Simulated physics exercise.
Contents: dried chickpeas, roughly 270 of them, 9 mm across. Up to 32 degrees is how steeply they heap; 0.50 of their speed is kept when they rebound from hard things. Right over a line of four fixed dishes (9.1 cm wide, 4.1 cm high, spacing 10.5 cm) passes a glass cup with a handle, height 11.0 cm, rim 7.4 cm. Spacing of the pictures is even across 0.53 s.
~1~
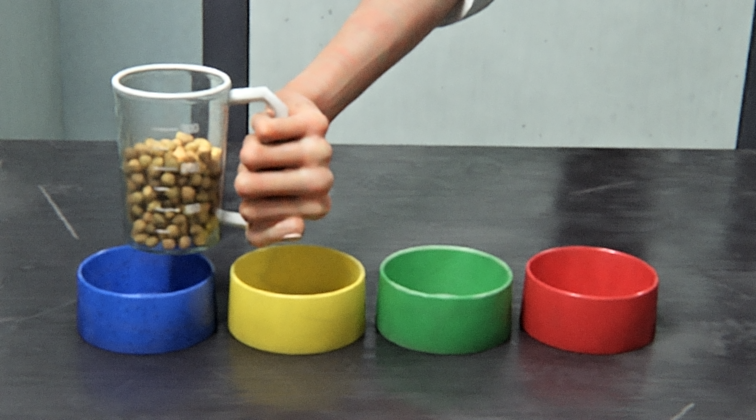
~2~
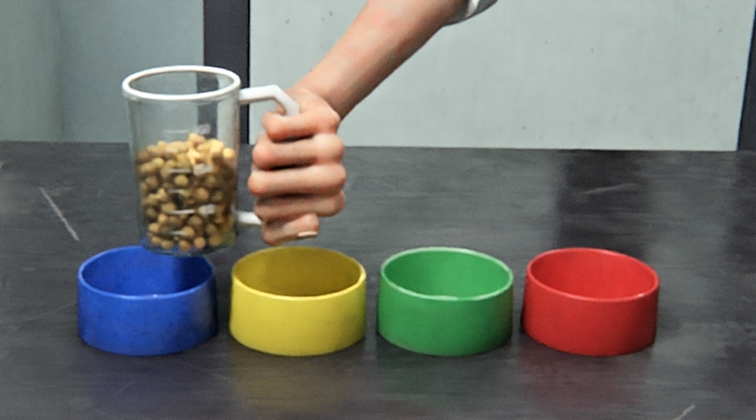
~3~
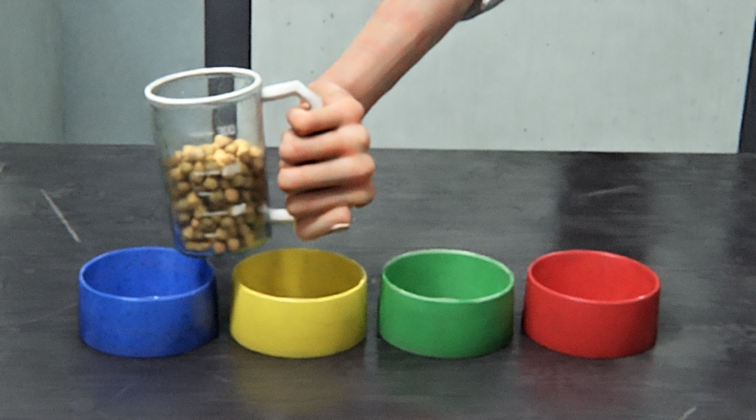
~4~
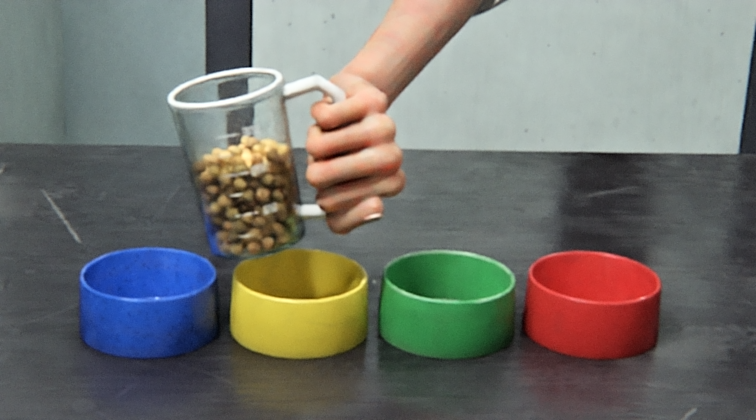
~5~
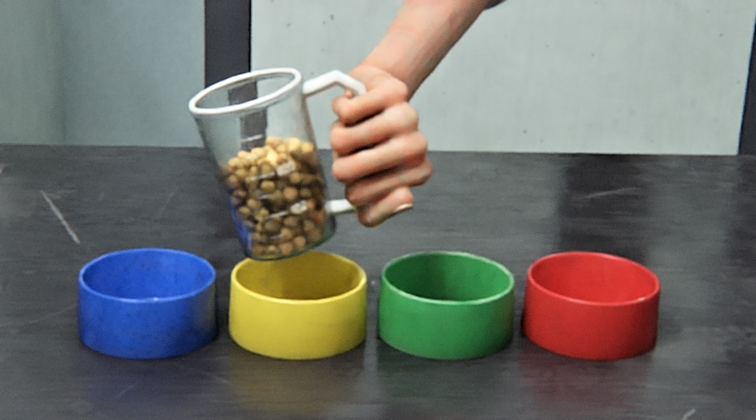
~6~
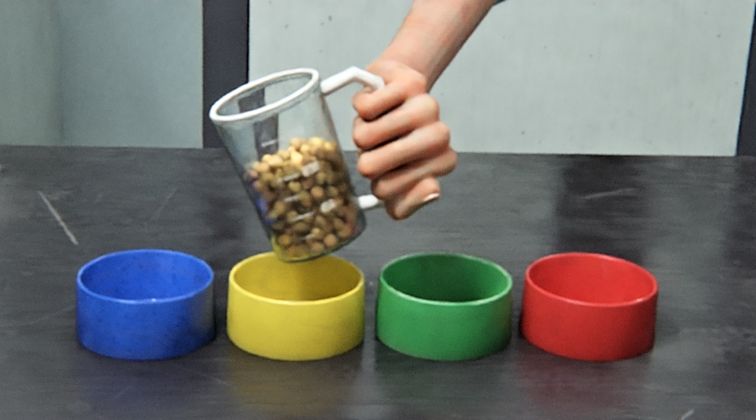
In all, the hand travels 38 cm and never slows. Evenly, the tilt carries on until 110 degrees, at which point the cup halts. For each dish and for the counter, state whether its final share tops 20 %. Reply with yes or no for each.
Red: Yes, blue: No, green: No, yellow: No, counter: No.
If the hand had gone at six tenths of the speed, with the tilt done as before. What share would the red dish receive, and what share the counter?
In that case: Red 20, and counter 10.
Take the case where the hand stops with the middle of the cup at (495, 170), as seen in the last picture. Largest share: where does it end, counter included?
Green.
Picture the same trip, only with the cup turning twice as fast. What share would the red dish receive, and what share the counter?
Then the red dish would get 30 and the counter 10.
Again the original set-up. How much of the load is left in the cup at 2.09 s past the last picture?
Roughly 70 per cent of the load.
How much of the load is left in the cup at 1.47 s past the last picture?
Roughly 100 per cent.
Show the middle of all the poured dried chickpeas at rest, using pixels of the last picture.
Centre at rest, approx.: (597, 301) px.
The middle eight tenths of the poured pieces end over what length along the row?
Some 5 centimetres.
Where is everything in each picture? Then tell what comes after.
The first picture shows cup at (173, 160), tilt 0 degrees, lip at (115, 80), moved 0.0 cm; middle of the pieces at (171, 192); blue dish at (147, 270); yellow dish at (298, 271); green dish at (446, 272); red dish at (592, 272).
The second picture shows cup at (185, 162), tilt 2 degrees, lip at (125, 84), moved 0.8 cm; middle of the pieces at (185, 194).
The third picture shows cup at (214, 164), tilt 7 degrees, lip at (148, 92), moved 2.6 cm; middle of the pieces at (215, 196).
The fourth picture shows cup at (242, 165), tilt 12 degrees, lip at (171, 98), moved 4.5 cm; middle of the pieces at (246, 197).
The fifth picture shows cup at (268, 166), tilt 17 degrees, lip at (192, 106), moved 6.3 cm; middle of the pieces at (275, 197).
The sixth picture shows cup at (293, 168), tilt 22 degrees, lip at (213, 113), moved 8.2 cm; middle of the pieces at (303, 198); blue dish at (146, 276); yellow dish at (297, 277); green dish at (446, 278); red dish at (592, 279).
Then, 0.87 s after the last picture, tilt 63 degrees; cup holds 100 %.
Then, 1.47 s after the last picture, tilt 90 degrees; cup holds 100 %.
Then, 2.09 s after the last picture, tilt 110 degrees; cup holds 70 %, red 30 %.
In the end, red 100 %, blue 0 %, green 0 %, yellow 0 %, counter 0 %.
